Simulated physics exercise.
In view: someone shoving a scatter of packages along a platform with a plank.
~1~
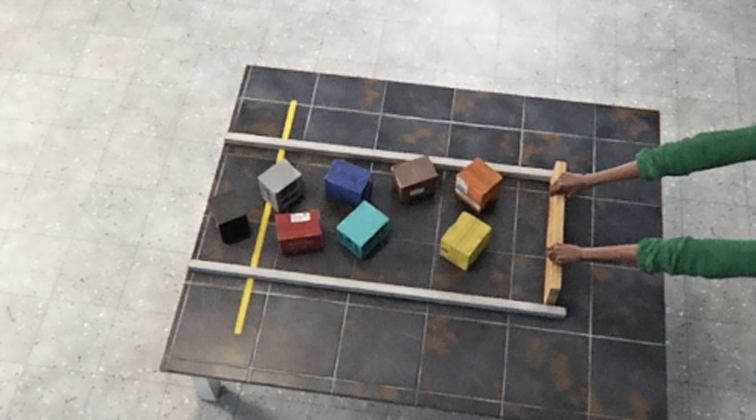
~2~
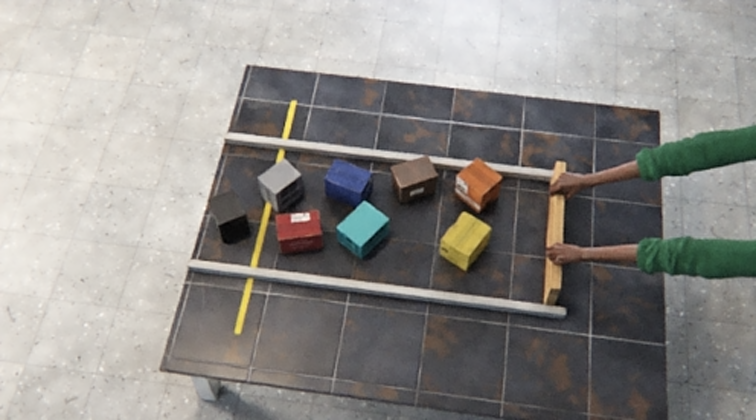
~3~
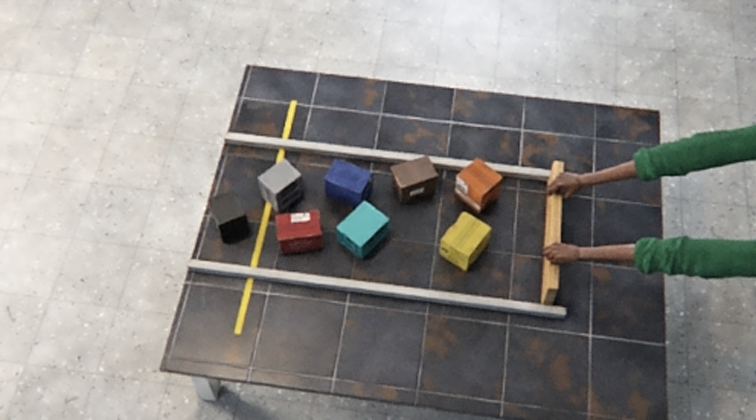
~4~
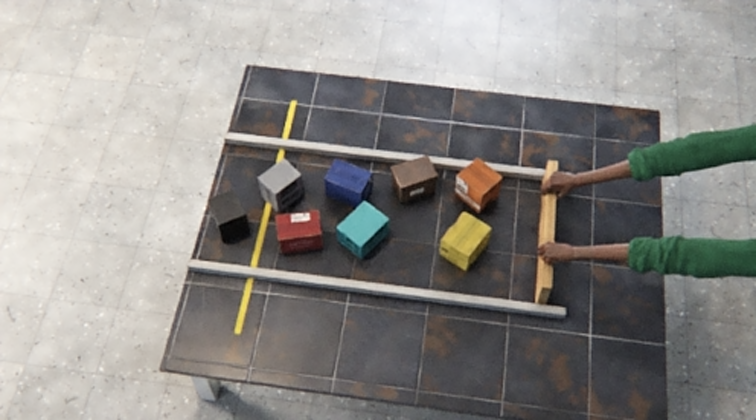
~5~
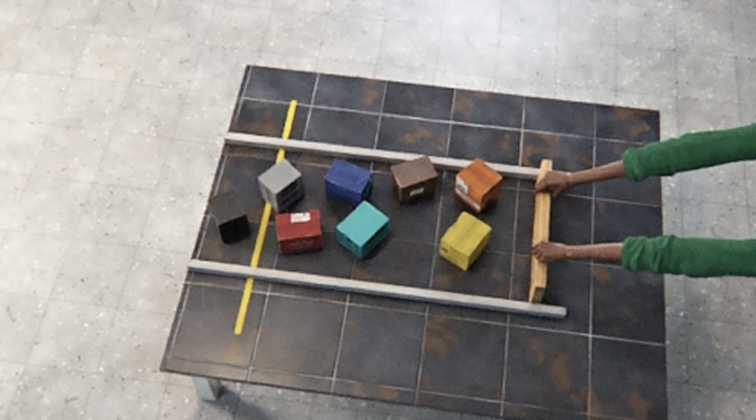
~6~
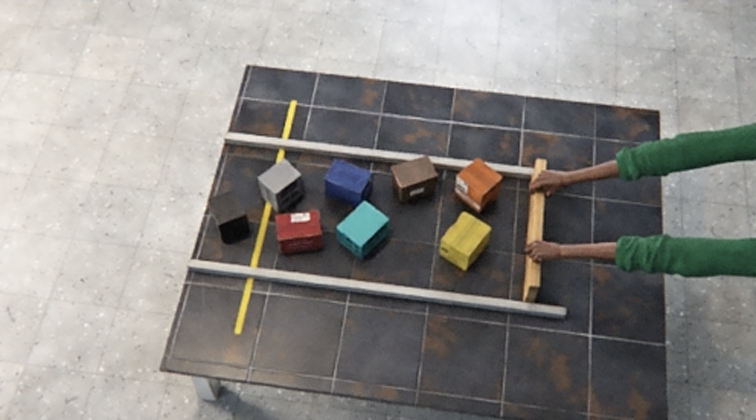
Green-sleeved arms sliding a wooden plank slowly left between two rails on a tiled table, the scattered coloured boxes staying still.
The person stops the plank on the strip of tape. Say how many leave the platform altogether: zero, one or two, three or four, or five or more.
The number that fall off is three or four.
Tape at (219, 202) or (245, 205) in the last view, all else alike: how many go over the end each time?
It would be 8 and 6.
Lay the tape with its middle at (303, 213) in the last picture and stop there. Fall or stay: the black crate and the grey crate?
The black crate drops off, the grey crate falls.
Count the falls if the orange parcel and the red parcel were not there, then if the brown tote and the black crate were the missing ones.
1 in the first case, 2 in the second.
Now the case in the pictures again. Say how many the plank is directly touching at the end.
2 of them.
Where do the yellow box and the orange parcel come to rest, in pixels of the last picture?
The yellow box stops around (245, 220); the orange parcel around (257, 171).
Early on, none off yet; black crate at rest near (229, 216); grey crate at rest near (281, 186); red parcel at rest near (300, 232).
Finally, the number that fall off is three or four; lost, blue parcel, red parcel, grey crate and black crate.
